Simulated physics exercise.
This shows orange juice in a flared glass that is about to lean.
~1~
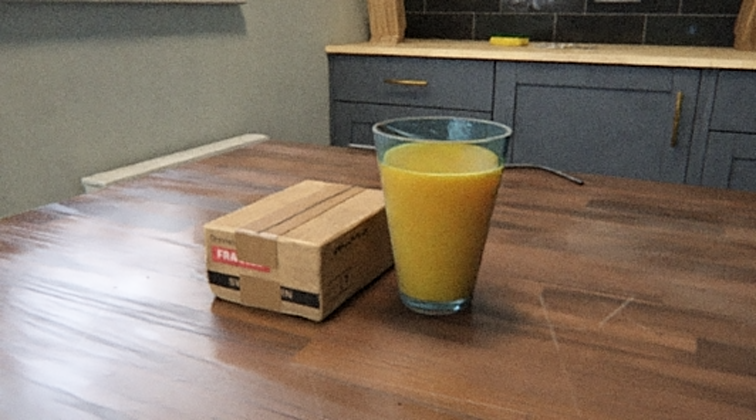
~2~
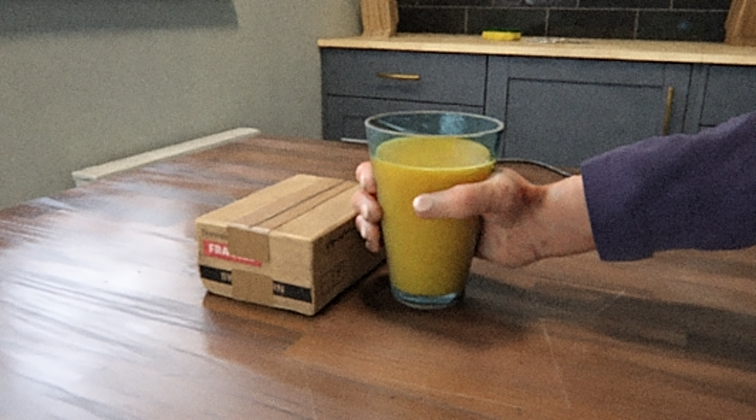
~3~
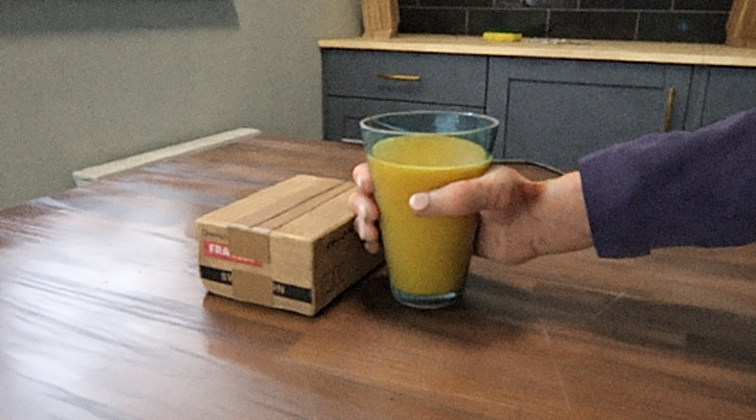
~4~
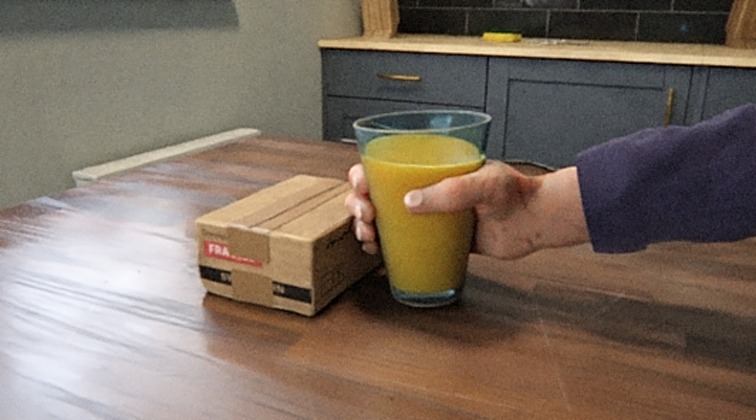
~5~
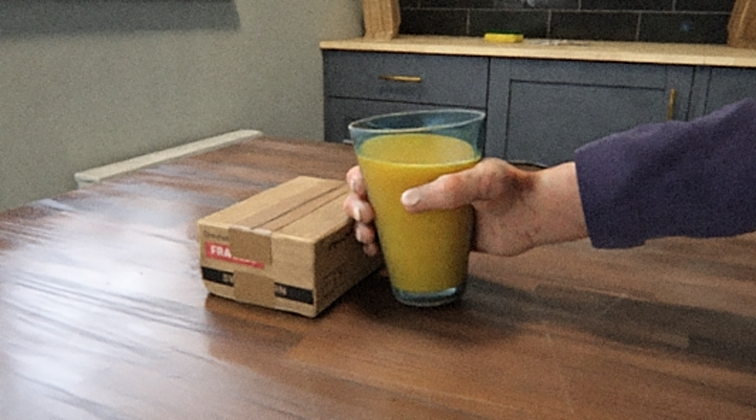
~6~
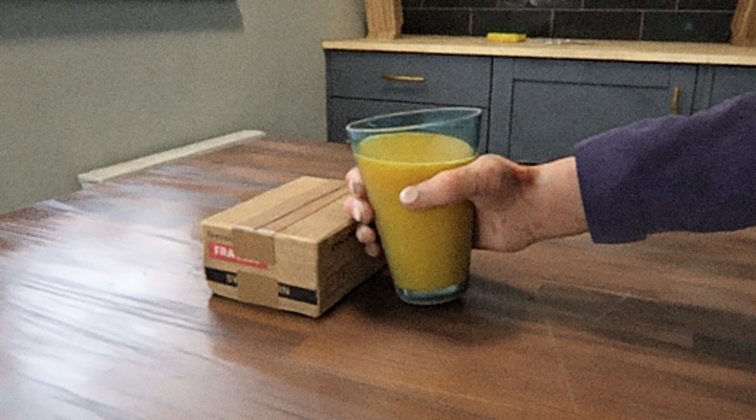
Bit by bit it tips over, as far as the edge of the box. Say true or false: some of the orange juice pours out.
False.
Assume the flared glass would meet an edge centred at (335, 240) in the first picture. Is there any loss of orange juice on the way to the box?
Outcome: Overflow.
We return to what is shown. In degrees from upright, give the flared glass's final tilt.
It ends up leaning roughly 20° from upright.
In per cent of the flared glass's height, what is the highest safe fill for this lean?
Around 90 percent of its height.
Soon after, the flared glass leans by about 15°; nothing has left it.
In the end, the flared glass leans by about 20°, against the box; nothing has left it.
